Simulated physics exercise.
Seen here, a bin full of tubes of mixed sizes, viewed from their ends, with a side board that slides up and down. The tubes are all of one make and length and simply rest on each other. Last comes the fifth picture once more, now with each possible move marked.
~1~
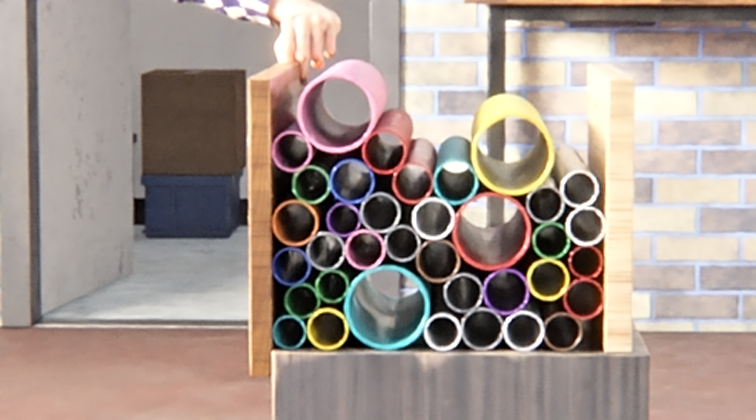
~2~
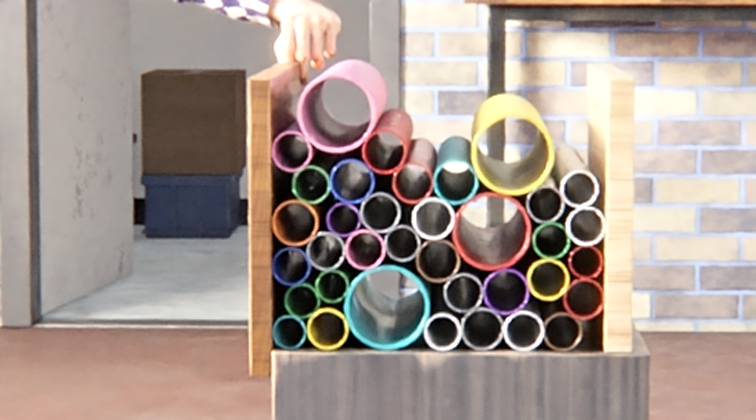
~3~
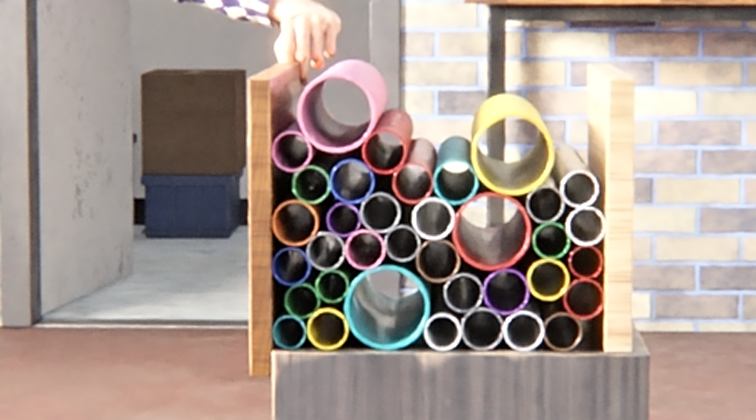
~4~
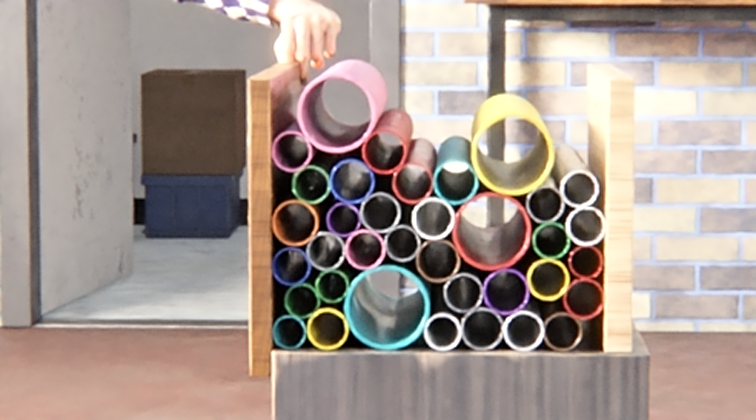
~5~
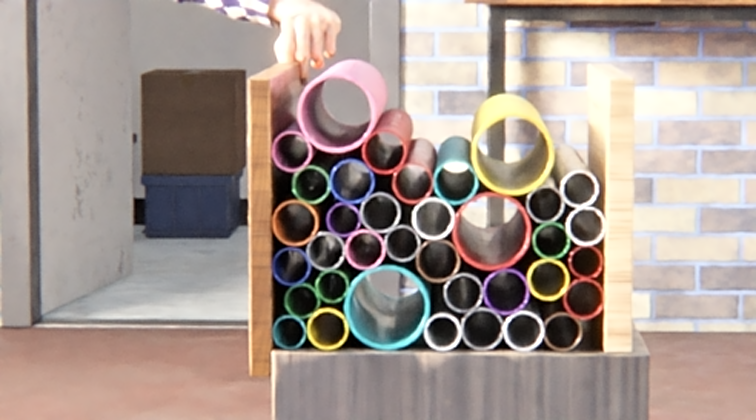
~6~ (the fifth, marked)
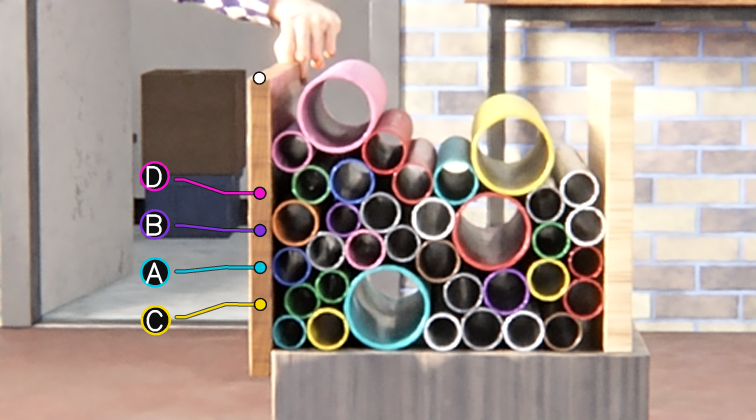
Colourful tubes of mixed sizes resting stacked in a wooden-sided bin, a hand at the left board, with nothing visibly moving.
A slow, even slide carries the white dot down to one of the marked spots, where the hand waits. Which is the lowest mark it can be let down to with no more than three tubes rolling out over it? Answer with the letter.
It can be let down to B.
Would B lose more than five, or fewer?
At B, fewer than five.
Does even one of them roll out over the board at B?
Yes, at B.
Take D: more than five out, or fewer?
Fewer than five.
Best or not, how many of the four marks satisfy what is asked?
The number is two.
On the marked copy, A at (260, 268); B at (260, 231); C at (261, 305); D at (260, 194); the white dot at (260, 78).
Following B. Soon after the start, top of the board (271, 150).
Later, top of the board (272, 228).
In the end, top of the board (272, 229), two out over the board.
As for the rest, A four out over the board; C more than three out over the board; D none out over the board.
